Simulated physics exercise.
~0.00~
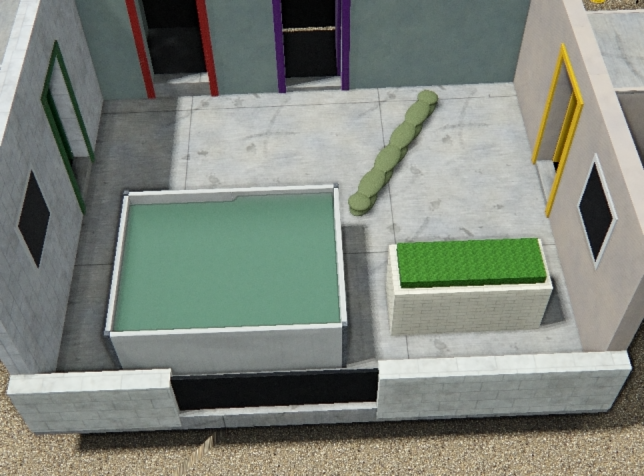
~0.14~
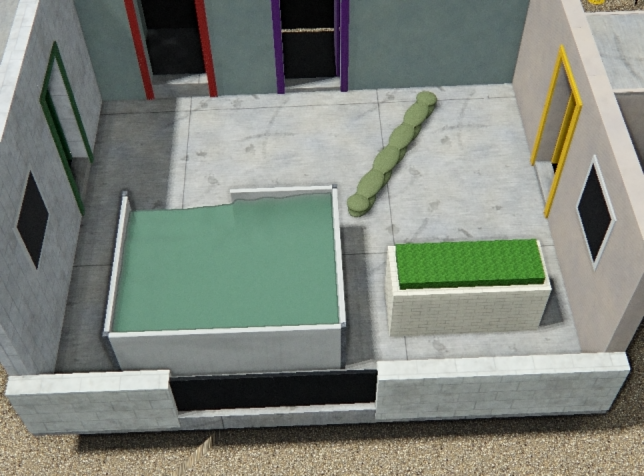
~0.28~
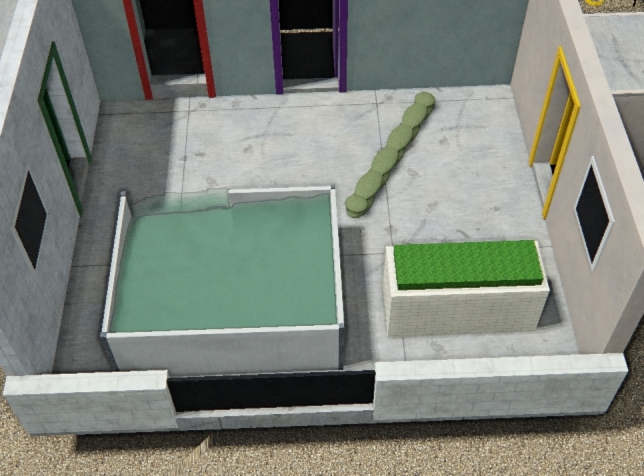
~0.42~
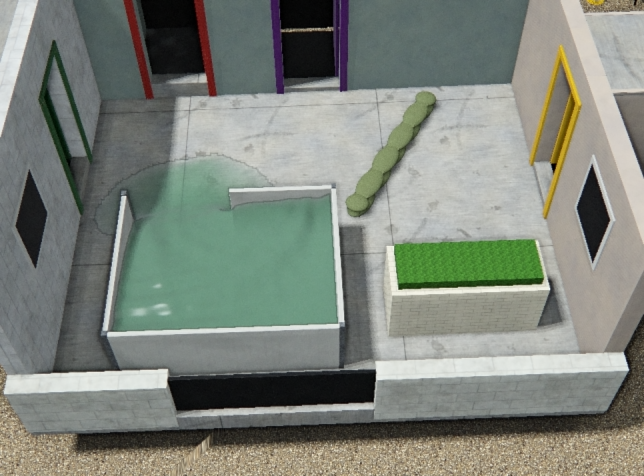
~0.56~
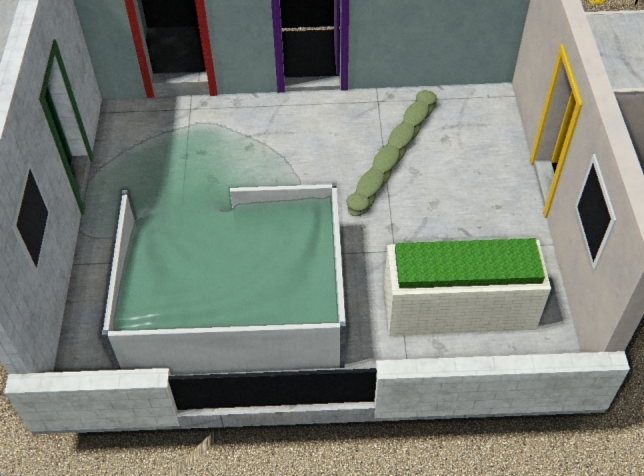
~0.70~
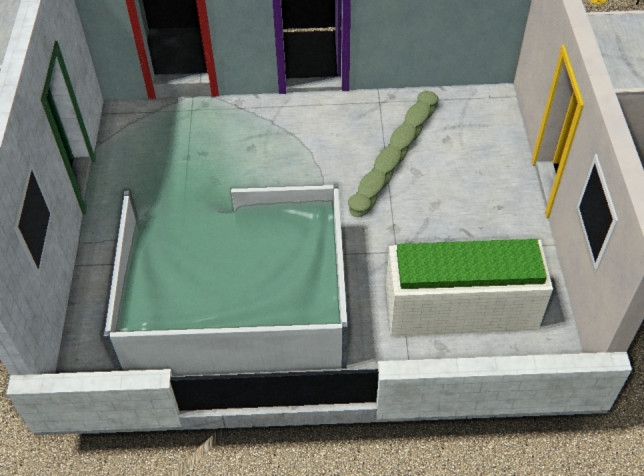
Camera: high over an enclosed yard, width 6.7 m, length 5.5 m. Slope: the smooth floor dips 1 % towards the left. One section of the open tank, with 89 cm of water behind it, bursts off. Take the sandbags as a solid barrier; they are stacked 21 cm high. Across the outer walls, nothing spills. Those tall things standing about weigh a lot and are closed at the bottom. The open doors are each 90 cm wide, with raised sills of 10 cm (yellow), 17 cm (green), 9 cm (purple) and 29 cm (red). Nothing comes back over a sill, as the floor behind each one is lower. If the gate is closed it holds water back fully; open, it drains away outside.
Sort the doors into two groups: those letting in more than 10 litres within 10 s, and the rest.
The yellow door goes with the rest; the green door goes in the first group; the purple door goes in the first group; the red door goes in the first group.
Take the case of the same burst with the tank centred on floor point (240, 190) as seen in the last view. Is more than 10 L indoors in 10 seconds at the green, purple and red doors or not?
Compared with that limit, green falls short, purple overshoots and red overshoots.
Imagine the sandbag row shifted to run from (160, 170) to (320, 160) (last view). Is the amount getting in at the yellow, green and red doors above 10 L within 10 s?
Note - yellow: Limit exceeded; green: Limit exceeded; red: Limit exceeded.
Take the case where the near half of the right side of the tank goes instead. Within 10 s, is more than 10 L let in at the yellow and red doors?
Against that limit: Yellow past it, red not over.
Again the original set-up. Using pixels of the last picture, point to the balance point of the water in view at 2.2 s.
(210, 219).
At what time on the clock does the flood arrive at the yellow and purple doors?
Times: Yellow 3.6 seconds, purple 1.1 seconds.
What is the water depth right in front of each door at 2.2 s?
In cm: Yellow 0, green 26, purple 18, red 52.
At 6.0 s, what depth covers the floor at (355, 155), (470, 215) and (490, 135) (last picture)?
Depths: About 24, 6 and 9 centimetres.
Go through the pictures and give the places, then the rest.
In the first frame, the open tank at (230, 259) is whole and still, 89 cm deep.
In the second frame, water pours out on the open tank's far side and has run 0.8 m, to a hidden place; typically 10 cm deep outside, 89 cm at the open tank's back.
In the third frame, the front is at a hidden place, 1.0 m from the gap on the open tank's far side; 1.3 m2 of floor is under water; 89 cm left at the back of the open tank.
In the fourth frame, water pours out on the open tank's far side and has run 1.6 m, to (218, 159); typically 11 cm deep outside, 88 cm at the open tank's back.
In the fifth frame, the front is at (212, 127), 2.2 m from the gap on the open tank's far side; 5.2 m2 of floor is under water; 81 cm left at the back of the open tank.
In the sixth frame, the front is at (190, 101), 2.9 m from the gap on the open tank's far side; 7.5 m2 of floor is under water; 75 cm left at the back of the open tank.
After 1.4 s water covers 35 % of the floor and is deepest (70 cm) near (104, 102); yellow door not reached, green door 31 cm at the sill, 3 L in, purple door 17 cm at the sill, 3 L in, red door 49 cm at the sill, 49 L in.
After 2.2 s water covers 40 % of the floor and is deepest (59 cm) near (96, 150); yellow door not reached, green door 26 cm at the sill, 54 L in, purple door 18 cm at the sill, 28 L in, red door 52 cm at the sill, 148 L in.
After 3.5 s water covers 55 % of the floor and is deepest (38 cm) near (407, 104); yellow door not reached, green door 29 cm at the sill, 128 L in, purple door 18 cm at the sill, 71 L in, red door 32 cm at the sill, 226 L in.
After 6.0 s water covers 90 % of the floor and is deepest (26 cm) near (104, 102); yellow door 7 cm at the sill, 0 L in, green door 25 cm at the sill, 224 L in, purple door 21 cm at the sill, 147 L in, red door 24 cm at the sill, 232 L in.
After 10.0 s water covers 95 % of the floor and is deepest (22 cm) near (56, 379); yellow door 5 cm at the sill, 0 L in, green door 20 cm at the sill, 288 L in, purple door 16 cm at the sill, 298 L in, red door 17 cm at the sill, 232 L in.
